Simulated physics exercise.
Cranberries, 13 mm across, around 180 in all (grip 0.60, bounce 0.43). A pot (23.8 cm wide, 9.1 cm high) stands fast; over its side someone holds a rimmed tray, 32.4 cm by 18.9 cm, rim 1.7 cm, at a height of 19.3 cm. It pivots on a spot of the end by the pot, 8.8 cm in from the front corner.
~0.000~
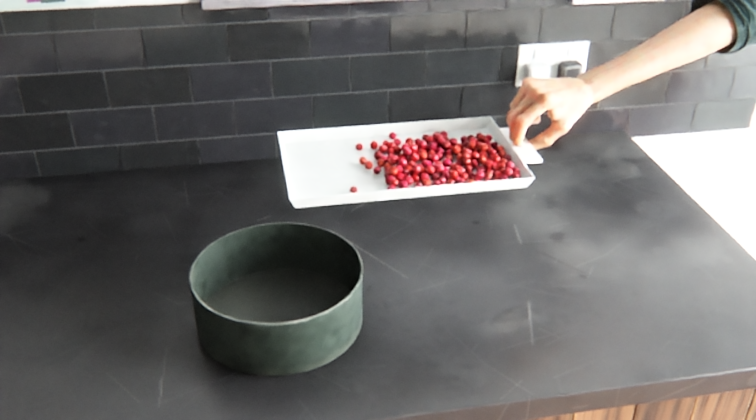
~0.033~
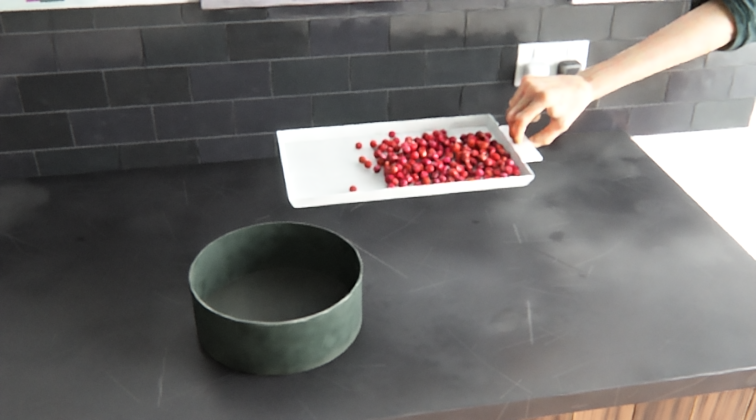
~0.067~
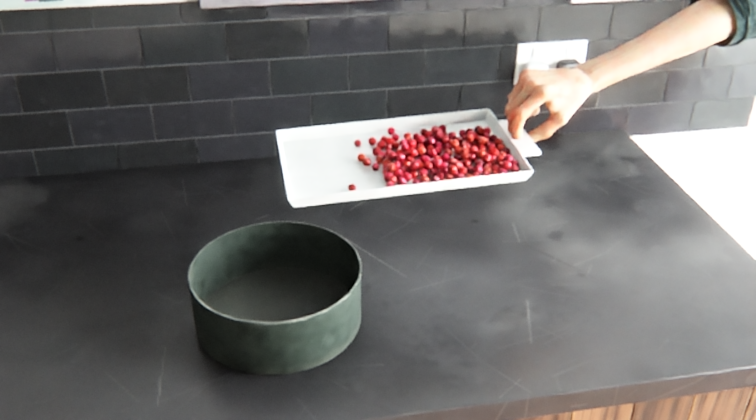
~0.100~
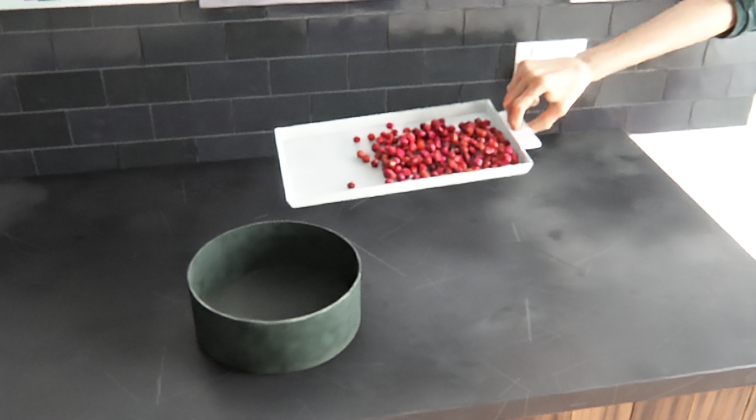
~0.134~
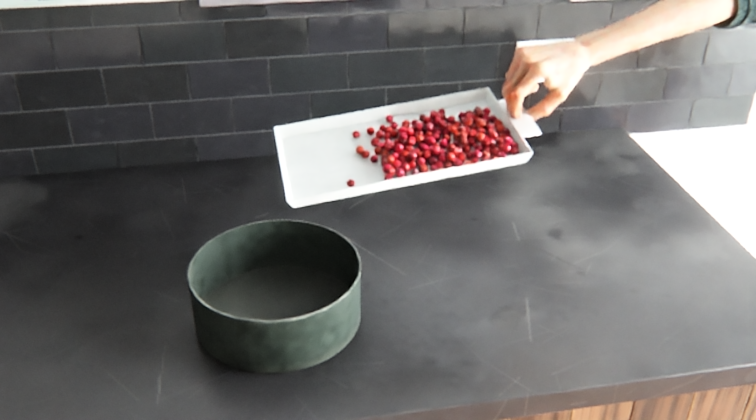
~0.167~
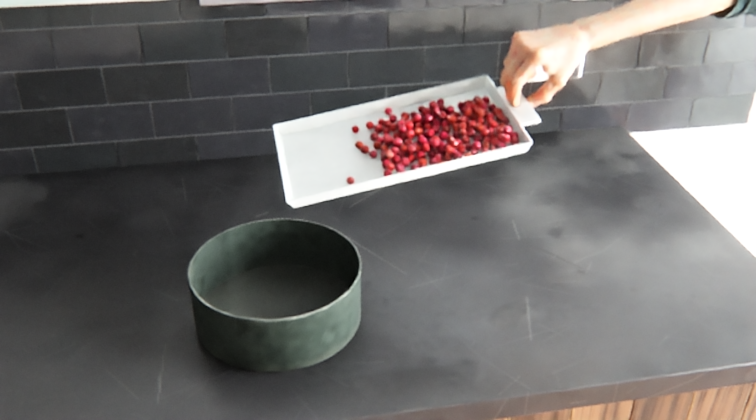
The video shows a hand holding a white rimmed tray of small red berries above a dark countertop, behind a round dark green pot, then gradually raising the tray's right end so it slants down toward the left.
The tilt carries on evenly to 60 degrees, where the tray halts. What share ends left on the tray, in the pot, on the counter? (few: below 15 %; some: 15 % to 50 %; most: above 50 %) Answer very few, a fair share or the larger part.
Tray a fair share, pot the larger part, counter very few.
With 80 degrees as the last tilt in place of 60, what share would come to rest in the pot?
It would be near 95 per cent.
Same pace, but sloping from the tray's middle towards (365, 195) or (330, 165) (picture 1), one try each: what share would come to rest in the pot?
Some 65 and 30 per cent.
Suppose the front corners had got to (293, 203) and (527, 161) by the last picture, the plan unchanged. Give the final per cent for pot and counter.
Pot 40, counter 20.
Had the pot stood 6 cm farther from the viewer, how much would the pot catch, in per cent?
In that case some 65 per cent.
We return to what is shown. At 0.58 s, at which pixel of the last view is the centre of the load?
Around (348, 126).
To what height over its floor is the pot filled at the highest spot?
Some 3.0 cm.
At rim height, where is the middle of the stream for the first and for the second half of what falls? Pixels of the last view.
At about (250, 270), then at (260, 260).
After 0.41 s, tilt 35 degrees; the tray holds 100 %, the pot 0 %.
After 0.58 s, tilt 53 degrees; the tray holds 100 %, the pot 0 %.
After 0.86 s, tilt 60 degrees; the tray holds 40 %, the pot 40 %.
By 1.7 s all is still; tray 25 %, pot 75 %, counter 0 %.
